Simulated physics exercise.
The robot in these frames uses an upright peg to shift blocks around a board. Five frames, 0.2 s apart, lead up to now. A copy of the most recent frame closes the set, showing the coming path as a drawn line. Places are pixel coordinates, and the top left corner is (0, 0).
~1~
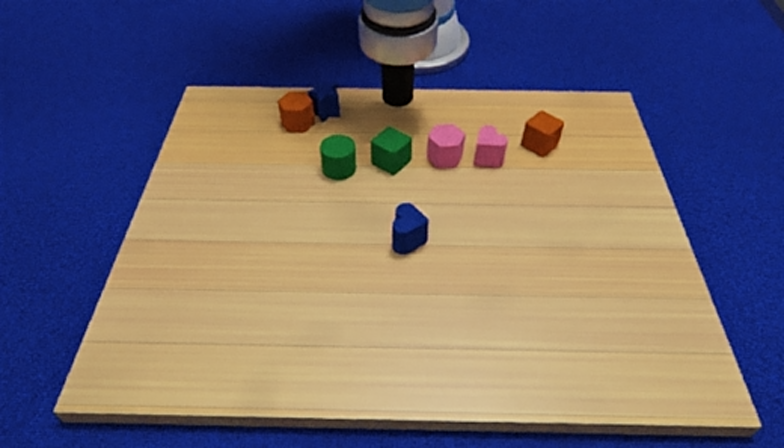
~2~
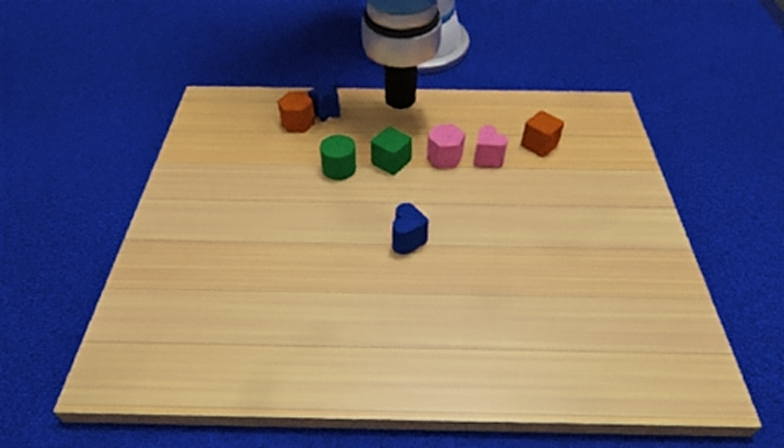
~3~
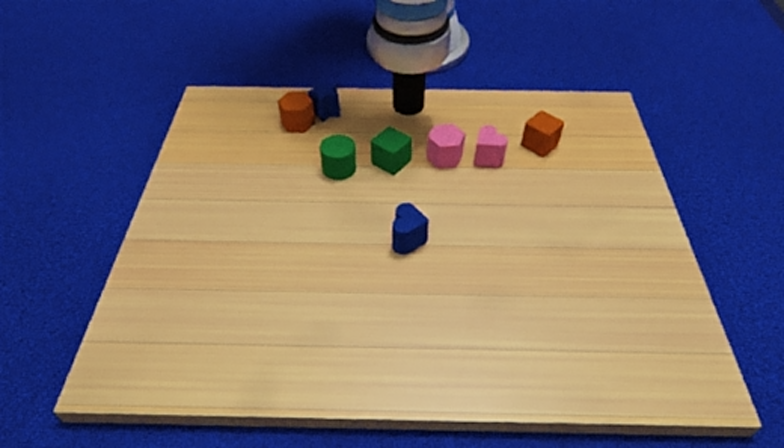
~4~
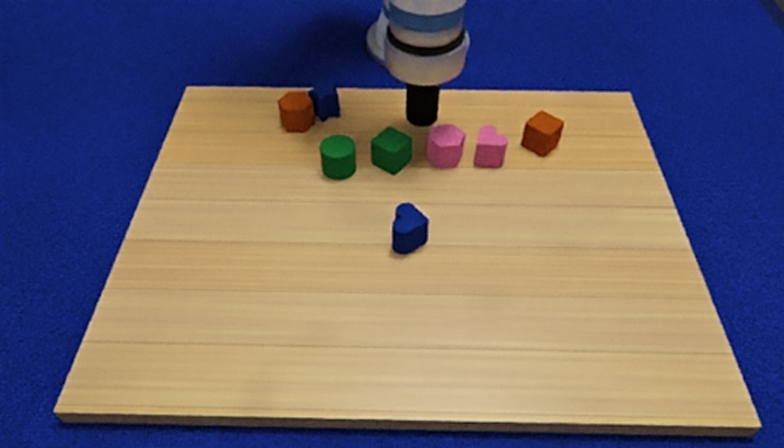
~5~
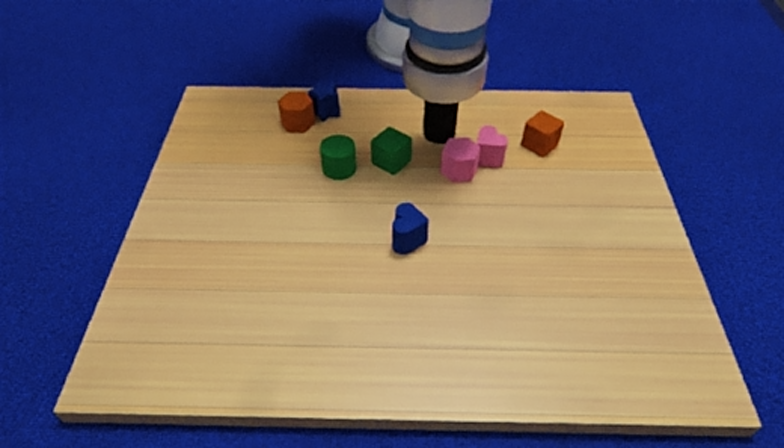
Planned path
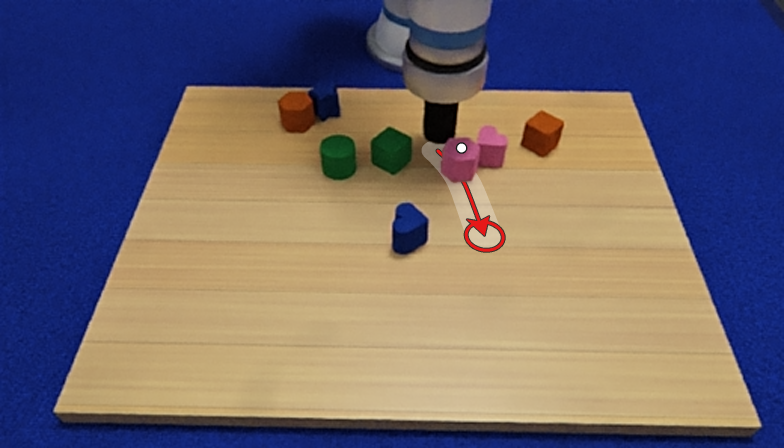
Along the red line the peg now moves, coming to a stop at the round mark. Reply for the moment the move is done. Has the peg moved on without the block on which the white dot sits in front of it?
My answer is yes.
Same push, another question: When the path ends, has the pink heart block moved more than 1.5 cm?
No.
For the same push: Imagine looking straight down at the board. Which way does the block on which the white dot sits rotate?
Looking from above, the answer is counterclockwise.
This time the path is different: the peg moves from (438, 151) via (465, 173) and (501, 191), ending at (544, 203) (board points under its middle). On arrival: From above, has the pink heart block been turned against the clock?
In short: Yes.
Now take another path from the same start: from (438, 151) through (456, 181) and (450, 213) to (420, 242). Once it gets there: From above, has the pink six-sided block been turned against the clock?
Short answer: Yes.
Path on the board, from (438, 151) over (459, 175) and (473, 204) to (485, 236); the dot is on the pink six-sided block.
On the path given first. One third of the way, peg (462, 159); pink six-sided block (490, 172), turned 15° anticlockwise.
Two thirds of the way, peg (475, 189); pink six-sided block (513, 190), turned 75° anticlockwise.
At the end, peg (488, 220); pink six-sided block (519, 194), turned 90° anticlockwise; pink heart block in place.
